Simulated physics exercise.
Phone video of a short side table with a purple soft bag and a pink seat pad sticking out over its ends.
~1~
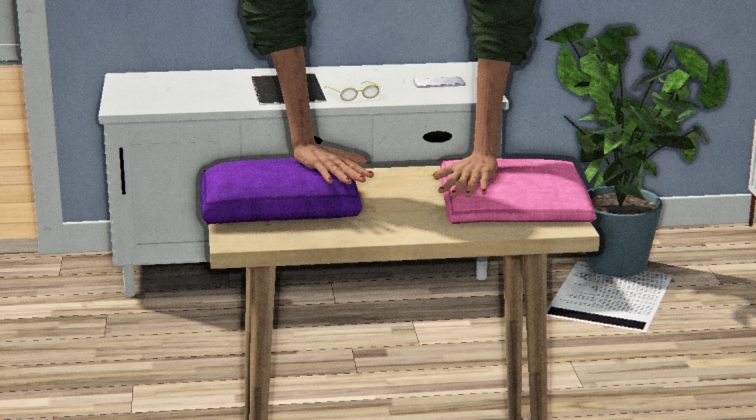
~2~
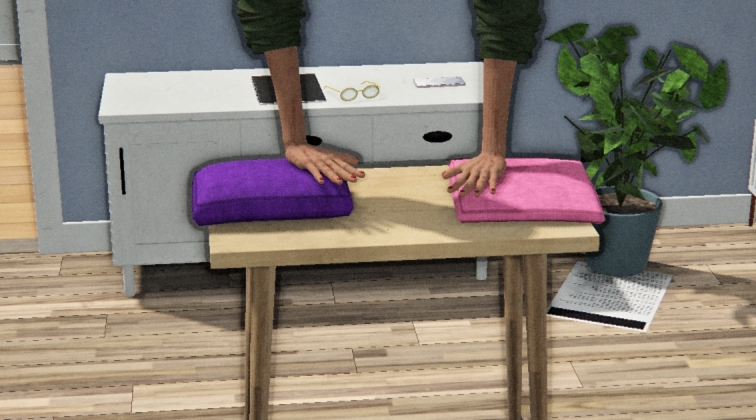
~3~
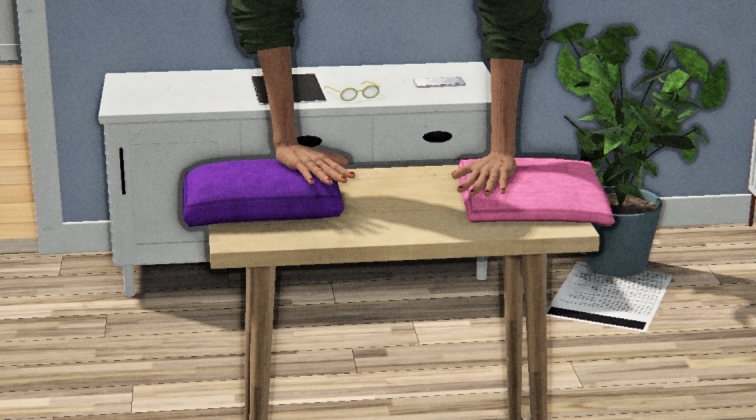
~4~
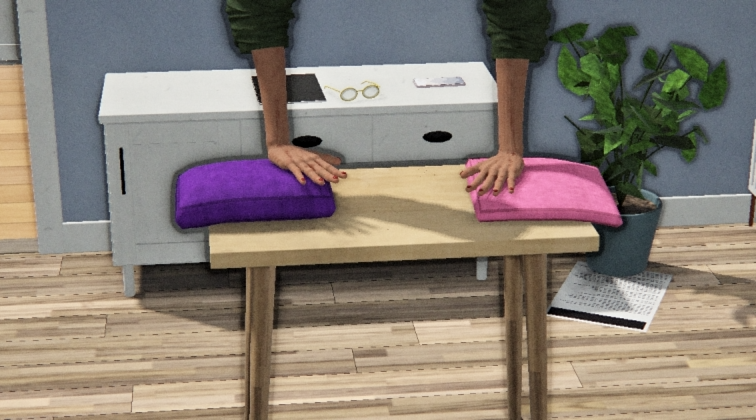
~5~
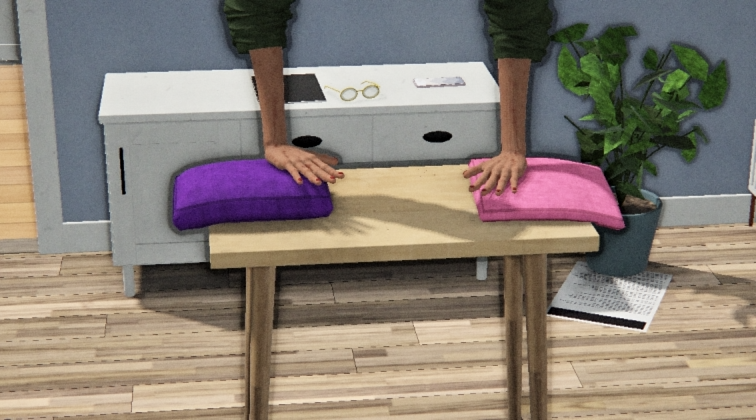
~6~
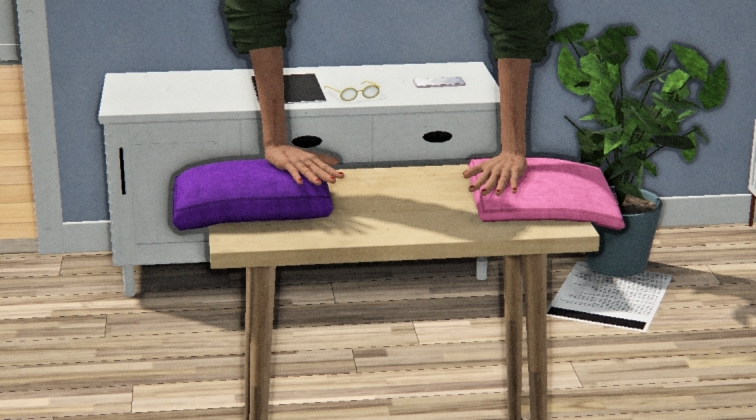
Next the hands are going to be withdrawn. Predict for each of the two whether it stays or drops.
Prediction: The purple soft bag stays, the pink seat pad stays.
Then, 0.38 s later than the last view, soft bag at rest; seat pad at rest.
Finally, soft bag at rest; seat pad at rest. The purple soft bag remains on top and the pink seat pad holds its place.
